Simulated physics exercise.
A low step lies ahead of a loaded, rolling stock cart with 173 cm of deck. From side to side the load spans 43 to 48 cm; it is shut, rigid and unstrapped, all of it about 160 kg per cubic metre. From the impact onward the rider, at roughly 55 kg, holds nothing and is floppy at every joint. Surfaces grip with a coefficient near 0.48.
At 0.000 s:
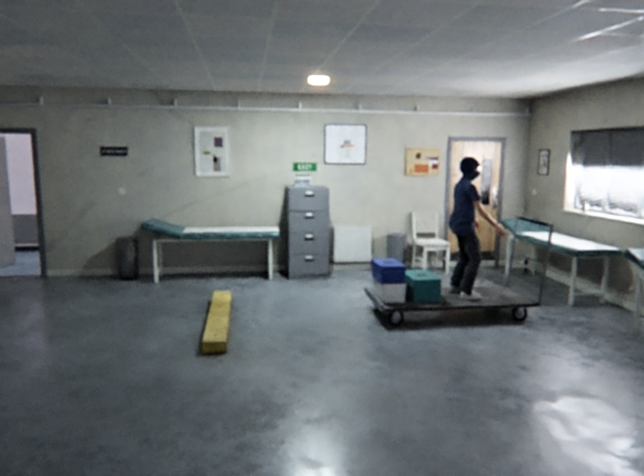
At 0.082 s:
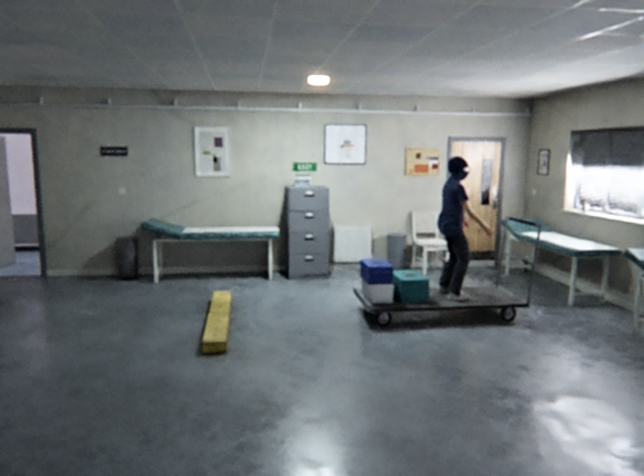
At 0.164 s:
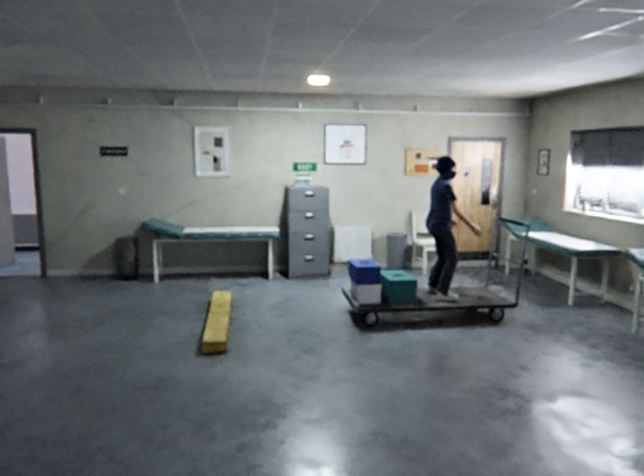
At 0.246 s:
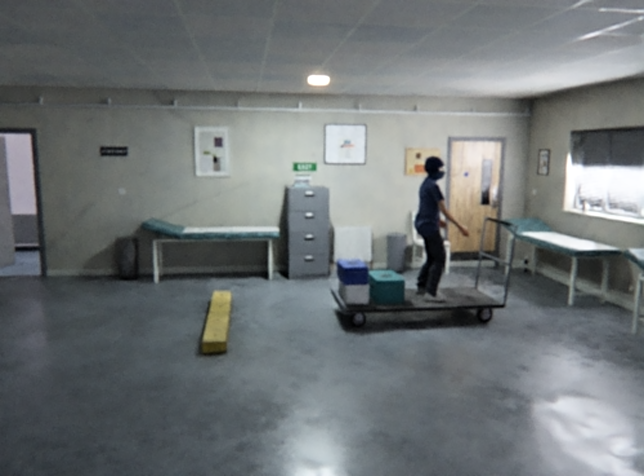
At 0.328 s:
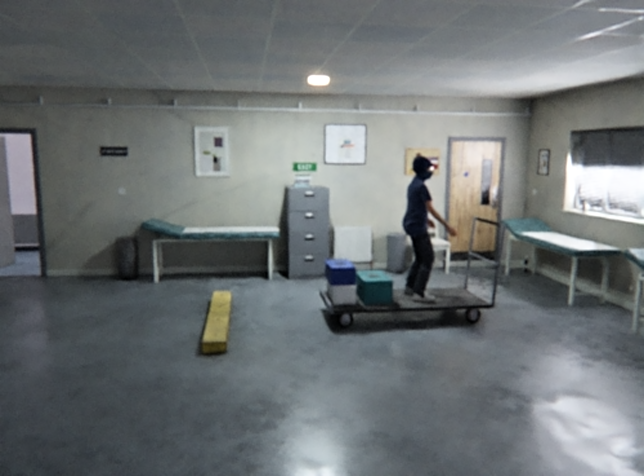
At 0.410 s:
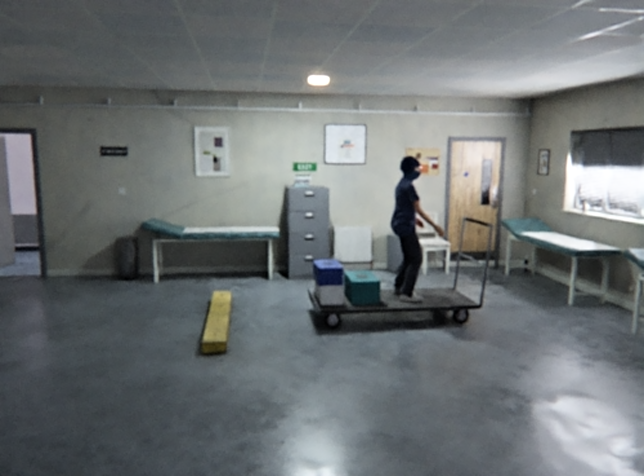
A person in dark clothing standing on a flatbed cart with blue and teal boxes, rolling left across a grey-floored room.
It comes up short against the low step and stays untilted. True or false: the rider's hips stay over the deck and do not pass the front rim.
True.
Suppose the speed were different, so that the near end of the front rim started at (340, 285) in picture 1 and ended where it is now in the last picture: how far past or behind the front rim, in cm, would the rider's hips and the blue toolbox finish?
Both stay short of the rim: The hips by 80 cm and blue by 10 cm.
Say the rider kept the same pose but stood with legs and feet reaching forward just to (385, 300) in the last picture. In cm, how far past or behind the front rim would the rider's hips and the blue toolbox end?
Hips 10 past, blue 70 past.
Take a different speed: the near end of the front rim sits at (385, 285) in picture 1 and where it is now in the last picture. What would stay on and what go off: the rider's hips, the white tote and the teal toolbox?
Hips - dropped, white - kept, teal - kept.
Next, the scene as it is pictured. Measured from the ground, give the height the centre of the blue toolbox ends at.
About 10 cm.
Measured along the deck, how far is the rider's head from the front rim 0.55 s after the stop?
20 cm behind the rim.
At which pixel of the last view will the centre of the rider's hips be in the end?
(228, 274).
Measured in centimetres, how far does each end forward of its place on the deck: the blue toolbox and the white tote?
Forward shift, cm - blue: 85; white: 0.
The wheels strike at 1.00 s.
After 1.25 s the rider's hips are 56 cm behind the rim, near (274, 249) in the last picture's view.
After 1.55 s the rider's hips are 26 cm behind the rim, near (245, 270) in the last picture's view.
After 2.00 s the rider's hips are 9 cm behind the rim, near (229, 274) in the last picture's view.
At rest, 3.7 s, past the rim, blue toolbox; behind it, teal toolbox, white tote and the rider's hips.
